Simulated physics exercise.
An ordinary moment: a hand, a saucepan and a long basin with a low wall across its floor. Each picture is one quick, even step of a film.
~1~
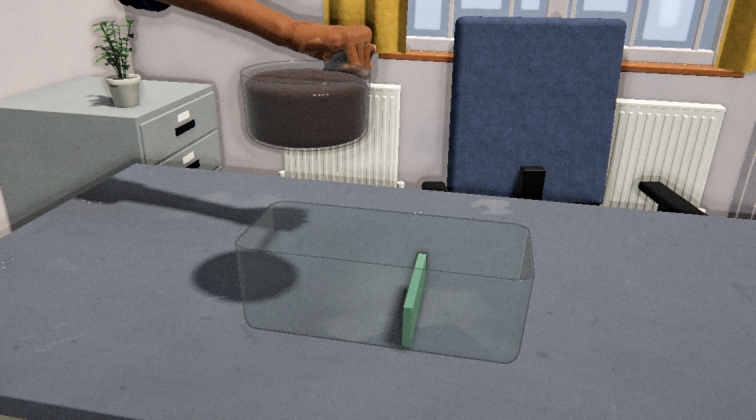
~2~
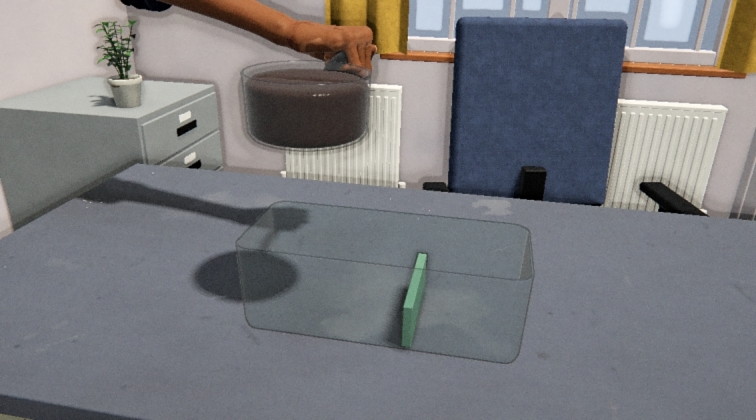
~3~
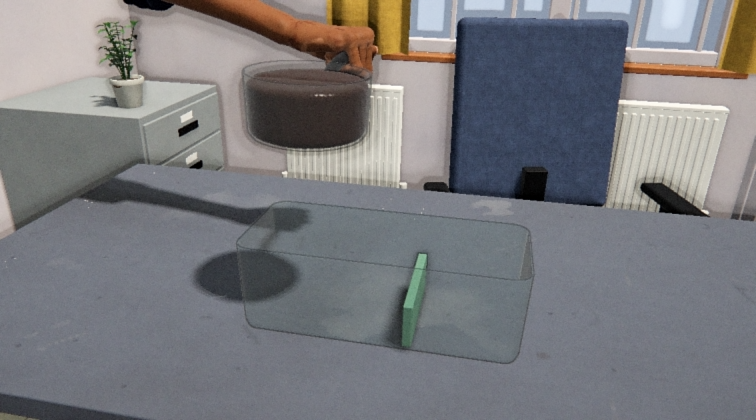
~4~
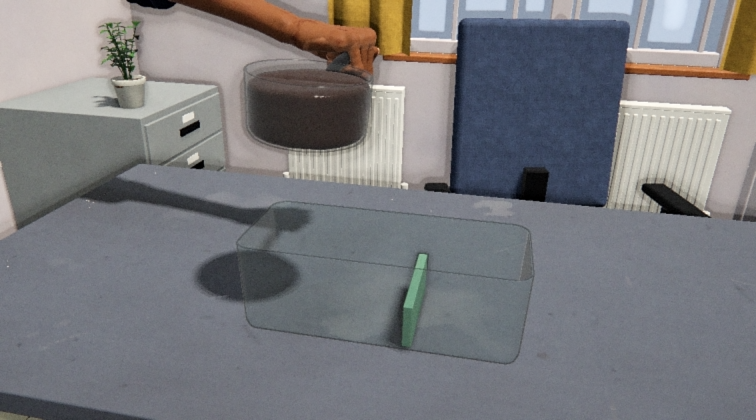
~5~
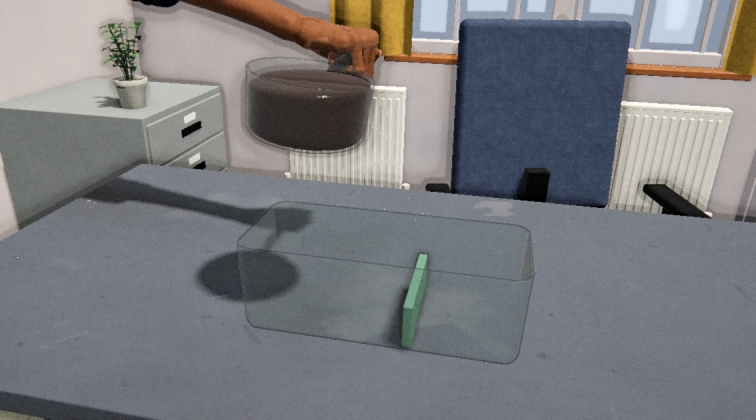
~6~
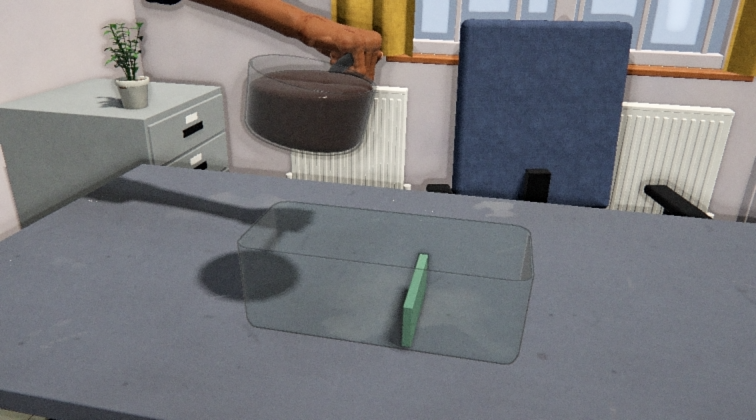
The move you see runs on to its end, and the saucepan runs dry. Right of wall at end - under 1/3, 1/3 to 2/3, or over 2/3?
1/3 to 2/3.
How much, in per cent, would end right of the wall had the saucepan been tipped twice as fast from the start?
Close to 30 out of every hundred.
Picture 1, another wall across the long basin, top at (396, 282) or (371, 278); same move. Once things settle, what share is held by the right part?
Case 1: 75 %; case 2: 90 %.
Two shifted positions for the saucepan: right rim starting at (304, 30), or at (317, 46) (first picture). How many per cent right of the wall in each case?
Result, first then second: About 5 % and about 5 %.
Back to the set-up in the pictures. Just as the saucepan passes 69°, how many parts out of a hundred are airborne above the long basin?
Estimate: 35 per cent, roughly.
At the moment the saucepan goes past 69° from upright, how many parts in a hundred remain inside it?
I'd put it at some 50 in a hundred.
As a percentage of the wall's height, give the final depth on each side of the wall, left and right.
I'd say about 20 for the left and about 50 for the right.
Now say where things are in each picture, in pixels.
It leans 0°; its right rim is at (368, 77); the coffee meets the walls at (251, 77) and (368, 84); the long basin's rim runs from (255, 223) to (531, 252); the wall's top is at (416, 279), in the first frame.
It leans 0°; its right rim is at (369, 77); the coffee meets the walls at (251, 77) and (368, 84), in the second frame.
It leans 2°; its right rim is at (370, 79); the coffee meets the walls at (252, 77) and (368, 86), in the third frame.
It leans 4°; its right rim is at (371, 82); the coffee meets the walls at (254, 78) and (370, 86), in the fourth frame.
It leans 7°; its right rim is at (372, 86); the coffee meets the walls at (255, 78) and (371, 87), in the fifth frame.
It leans 11°; its right rim is at (374, 91); the coffee meets the walls at (257, 79) and (374, 89), in the sixth frame.
A moment on, the saucepan is tipped part way and 49 per cent is still to pour, 3 is left of the wall and 13 right of it.
Next, the saucepan is tipped right over and 6 per cent is still to pour, 28 is left of the wall and 58 right of it.
Then the saucepan is tipped right over and 0 per cent is still to pour, 41 is left of the wall and 58 right of it.
Later the saucepan is tipped right over and 0 per cent is still to pour, 41 is left of the wall and 59 right of it.
At rest 41 per cent lies left of the wall, 58 right of it and 1 outside.
